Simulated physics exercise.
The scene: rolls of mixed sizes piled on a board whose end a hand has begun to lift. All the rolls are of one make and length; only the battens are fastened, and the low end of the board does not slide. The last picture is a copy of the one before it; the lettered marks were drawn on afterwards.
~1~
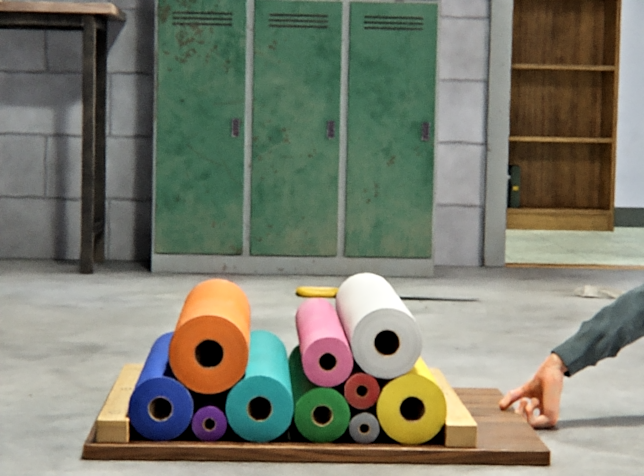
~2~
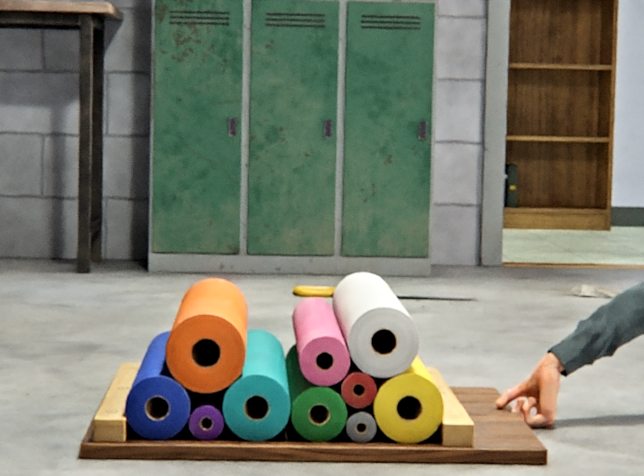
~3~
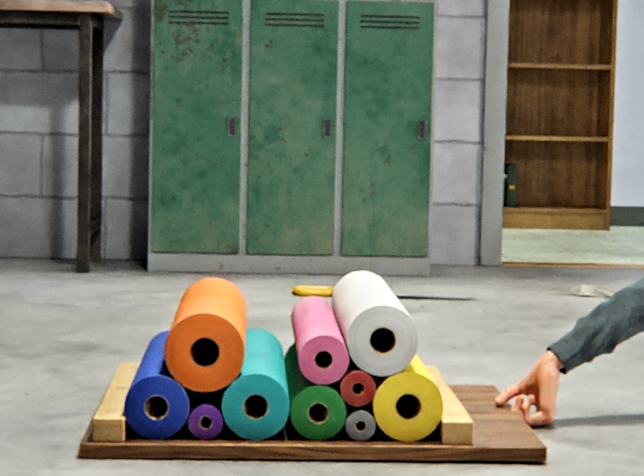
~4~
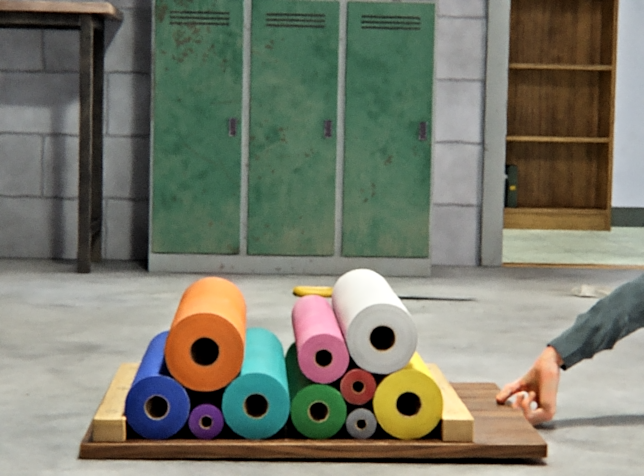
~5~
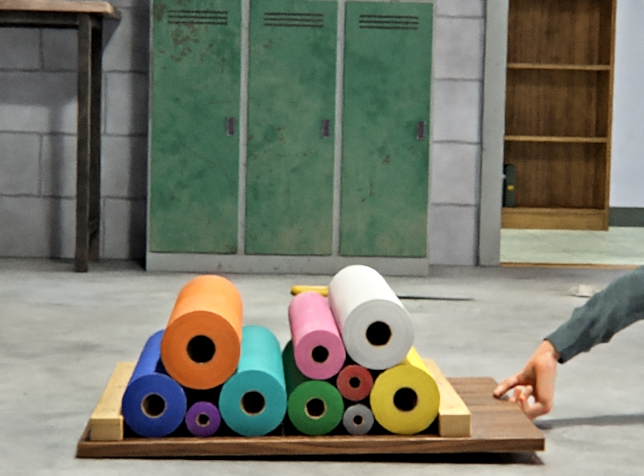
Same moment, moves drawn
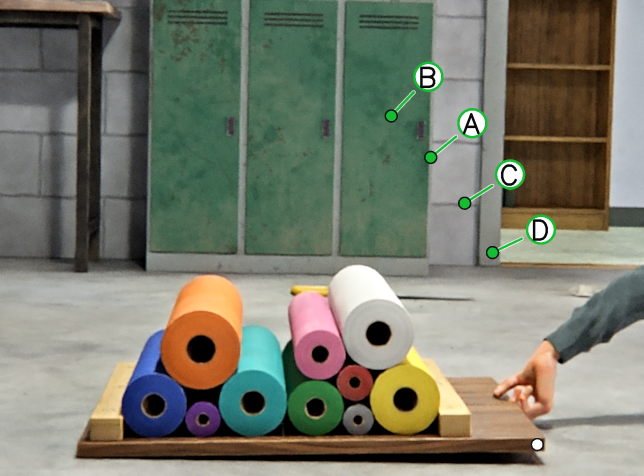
A hand at the right end of a wooden board barely moved it, raising that end very slightly at most, while the stacked colourful rolls stayed in place between the battens.
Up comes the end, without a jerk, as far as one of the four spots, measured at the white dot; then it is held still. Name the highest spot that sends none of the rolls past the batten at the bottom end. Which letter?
Stop at C.
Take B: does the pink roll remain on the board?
No, with B.
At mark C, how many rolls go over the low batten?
It comes to none.
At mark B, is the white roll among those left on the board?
No, with B.
On the marked copy, A at (431, 157); B at (391, 116); C at (465, 203); D at (493, 253); the white dot at (537, 445).
Taking C. A third of the way, board at 19°.
Two thirds of the way, board at 34°.
When it is over, board at 34°, none over the low batten.
As for the rest, A two over the low batten (orange, white); B three over the low batten (orange, pink, white); D none over the low batten.
